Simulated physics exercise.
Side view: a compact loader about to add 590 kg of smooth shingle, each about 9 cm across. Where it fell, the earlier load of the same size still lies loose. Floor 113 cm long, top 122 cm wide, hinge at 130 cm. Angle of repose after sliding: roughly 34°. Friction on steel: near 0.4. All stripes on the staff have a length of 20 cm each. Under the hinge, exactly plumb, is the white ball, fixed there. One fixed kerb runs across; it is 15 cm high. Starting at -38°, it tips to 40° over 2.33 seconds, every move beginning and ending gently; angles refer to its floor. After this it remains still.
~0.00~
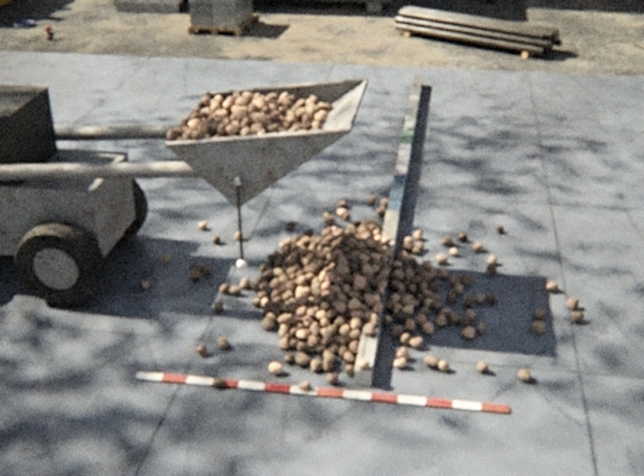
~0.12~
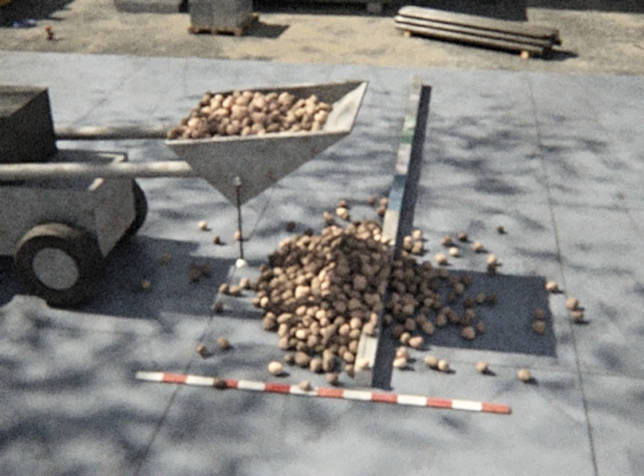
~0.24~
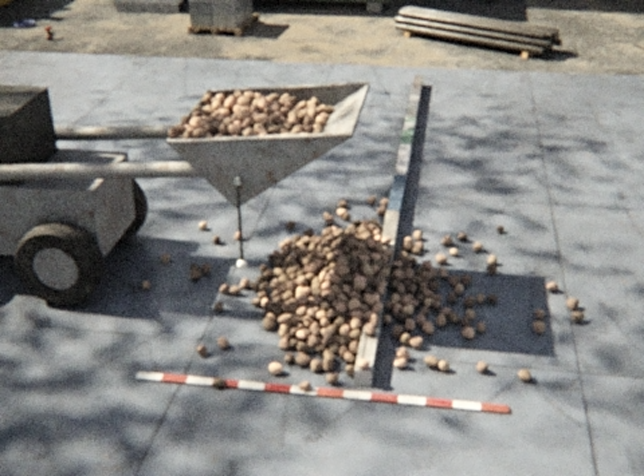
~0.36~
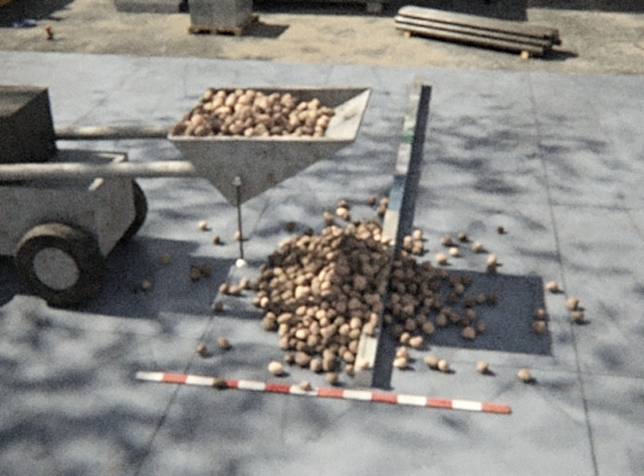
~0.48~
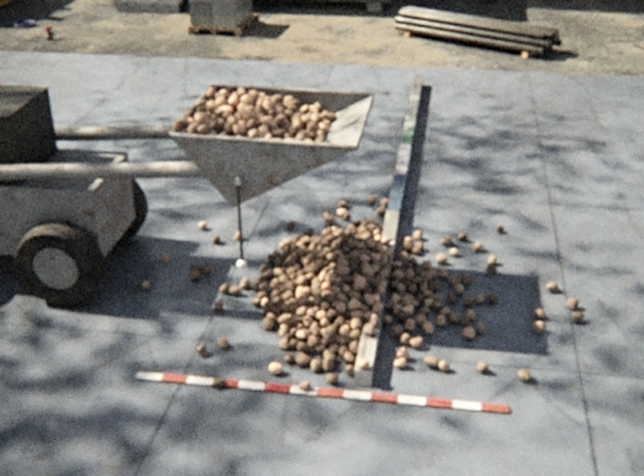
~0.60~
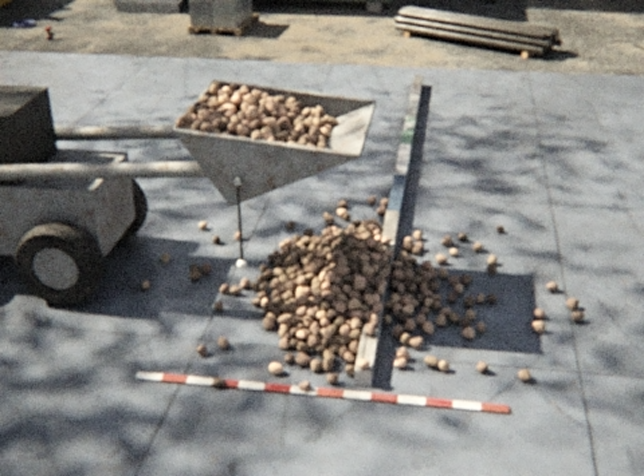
We see a loader at left holding a bucket of rounded stones above a loose pile straddling a narrow kerb, behind a red-and-white striped staff. The bucket slowly tilts slightly down to the right, its stones still inside.
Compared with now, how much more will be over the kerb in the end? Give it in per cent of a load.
Close to 65 parts in a hundred.
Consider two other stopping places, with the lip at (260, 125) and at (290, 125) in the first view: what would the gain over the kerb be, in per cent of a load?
First place: Roughly 0 %; second place: Roughly 5 %.
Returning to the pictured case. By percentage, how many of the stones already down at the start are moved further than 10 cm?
Close to 20 in a hundred of them.
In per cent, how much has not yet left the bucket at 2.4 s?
Around 15 in a hundred.
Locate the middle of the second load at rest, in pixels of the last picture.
Their middle rests near (406, 280).
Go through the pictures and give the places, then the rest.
In the first picture, the bucket is at -38°, its lip at (350, 130); the top of the load is at (256, 105). The earlier load is highest near (355, 262), 28 cm above ground level, 85 % on this side of the kerb, 15 % over the kerb.
In the second picture, lip at (351, 132), floor tilted -37°, highest stones at (256, 105); the stones move at 0.0 m/s on average.
In the third picture, the bucket is at -36°, its lip at (352, 135); the top of the load is at (250, 105); the stones move at 0.1 m/s on average.
In the fourth picture, lip at (355, 140), floor tilted -33°, highest stones at (249, 104); the stones move at 0.1 m/s on average.
In the fifth picture, the bucket is at -29°, its lip at (357, 148); the top of the load is at (232, 99); the stones move at 0.2 m/s on average.
In the sixth picture, the bucket is at -25°, its lip at (360, 156); the top of the load is at (230, 98); the stones move at 0.2 m/s on average.
After 1.8 s the floor is at 28°; in per cent of one load, 93 in the bucket, 92 on this side of the kerb, 15 over the kerb; the foremost stones are at (536, 298).
After 2.4 s the floor is at 40°; in per cent of one load, 17 in the bucket, 129 on this side of the kerb, 53 over the kerb; the foremost stones are at (543, 317).
After 2.8 s the floor is at 40°; in per cent of one load, 0 in the bucket, 127 on this side of the kerb, 72 over the kerb; the foremost stones are at (559, 310).
After 5.6 s the floor is at 40°; in per cent of one load, 0 in the bucket, 120 on this side of the kerb, 80 over the kerb; the foremost stones are at (568, 307). Net gain over the kerb, 65.
